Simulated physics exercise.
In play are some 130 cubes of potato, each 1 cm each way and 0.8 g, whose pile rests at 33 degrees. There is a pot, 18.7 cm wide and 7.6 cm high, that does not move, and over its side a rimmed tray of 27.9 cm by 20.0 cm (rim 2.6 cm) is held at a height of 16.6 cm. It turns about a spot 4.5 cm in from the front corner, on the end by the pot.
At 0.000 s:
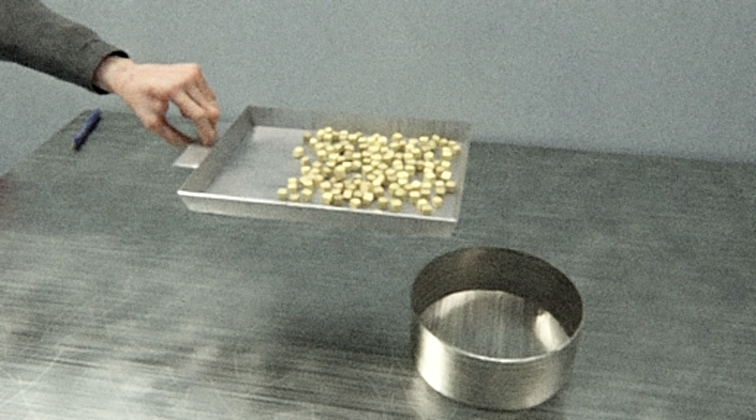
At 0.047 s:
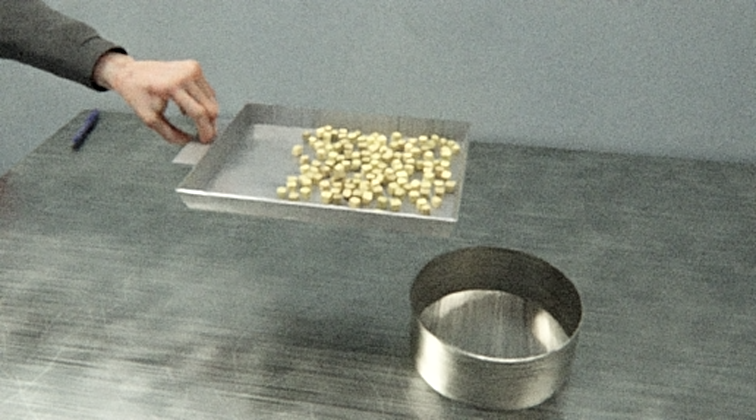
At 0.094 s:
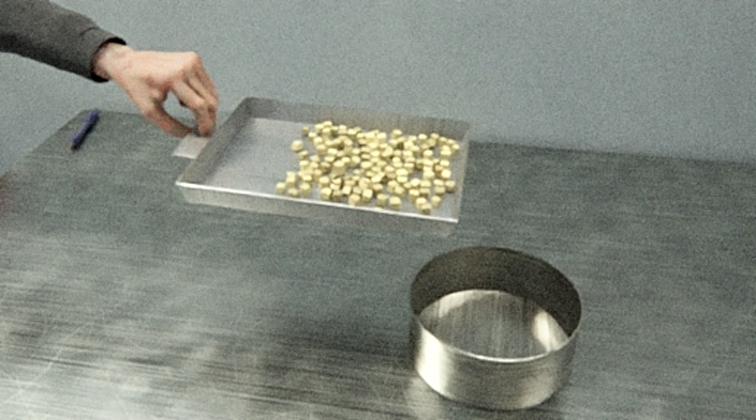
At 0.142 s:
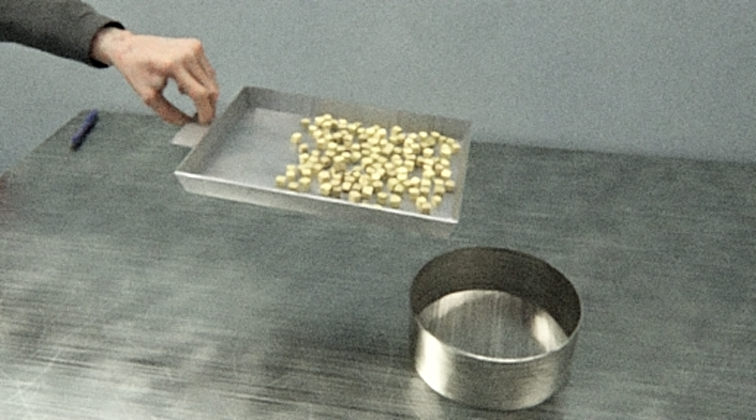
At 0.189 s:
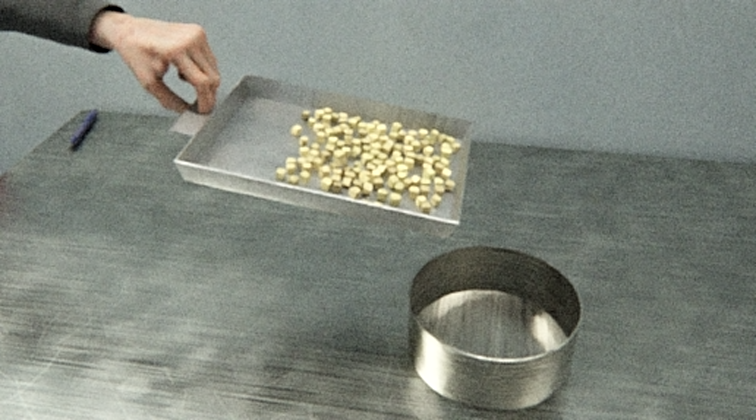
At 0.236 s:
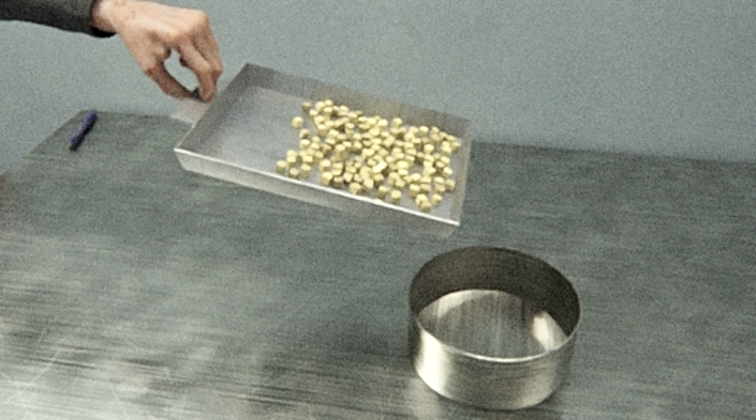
At the start, a hand at the left holds a shallow metal tray of small pale yellow cubes nearly level above a metal table, with a round pot at the lower right. The hand then raises the tray's left end, slowly at first and then faster, slanting it down toward the right while the cubes keep their place on it.
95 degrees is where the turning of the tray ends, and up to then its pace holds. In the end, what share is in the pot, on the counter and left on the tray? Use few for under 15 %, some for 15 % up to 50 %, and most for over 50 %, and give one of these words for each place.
Pot: Most, counter: Some, left on the tray: Few.
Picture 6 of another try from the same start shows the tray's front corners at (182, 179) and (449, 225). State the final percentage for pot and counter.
Per cent by place - pot 60, counter 40.
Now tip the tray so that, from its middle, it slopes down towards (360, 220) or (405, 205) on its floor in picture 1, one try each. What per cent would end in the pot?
Near 60 and 100 percent, in that order.
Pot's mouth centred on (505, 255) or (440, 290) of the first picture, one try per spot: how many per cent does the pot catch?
Estimates: 80 % and 50 %, in that order.
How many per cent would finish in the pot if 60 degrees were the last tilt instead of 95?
Estimated share: About 10 %.
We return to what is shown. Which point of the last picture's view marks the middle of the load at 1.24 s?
I'd put it close to (464, 170).
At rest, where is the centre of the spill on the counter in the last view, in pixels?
At rest, its centre lies at about (550, 276).
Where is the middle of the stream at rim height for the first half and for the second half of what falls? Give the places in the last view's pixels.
Earlier half at about (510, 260), later half at about (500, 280) in pixels.
After 0.84 s, tilt 51 degrees; the tray holds 100 %, the pot 0 %.
Then, at 1.24 s, tilt 77 degrees; the tray holds 85 %, the pot 10 %.
After 1.73 s, tilt 95 degrees; the tray holds 35 %, the pot 20 %.
By 2.9 s all is still; pot 70 %, counter 30 %, tray 0 %.
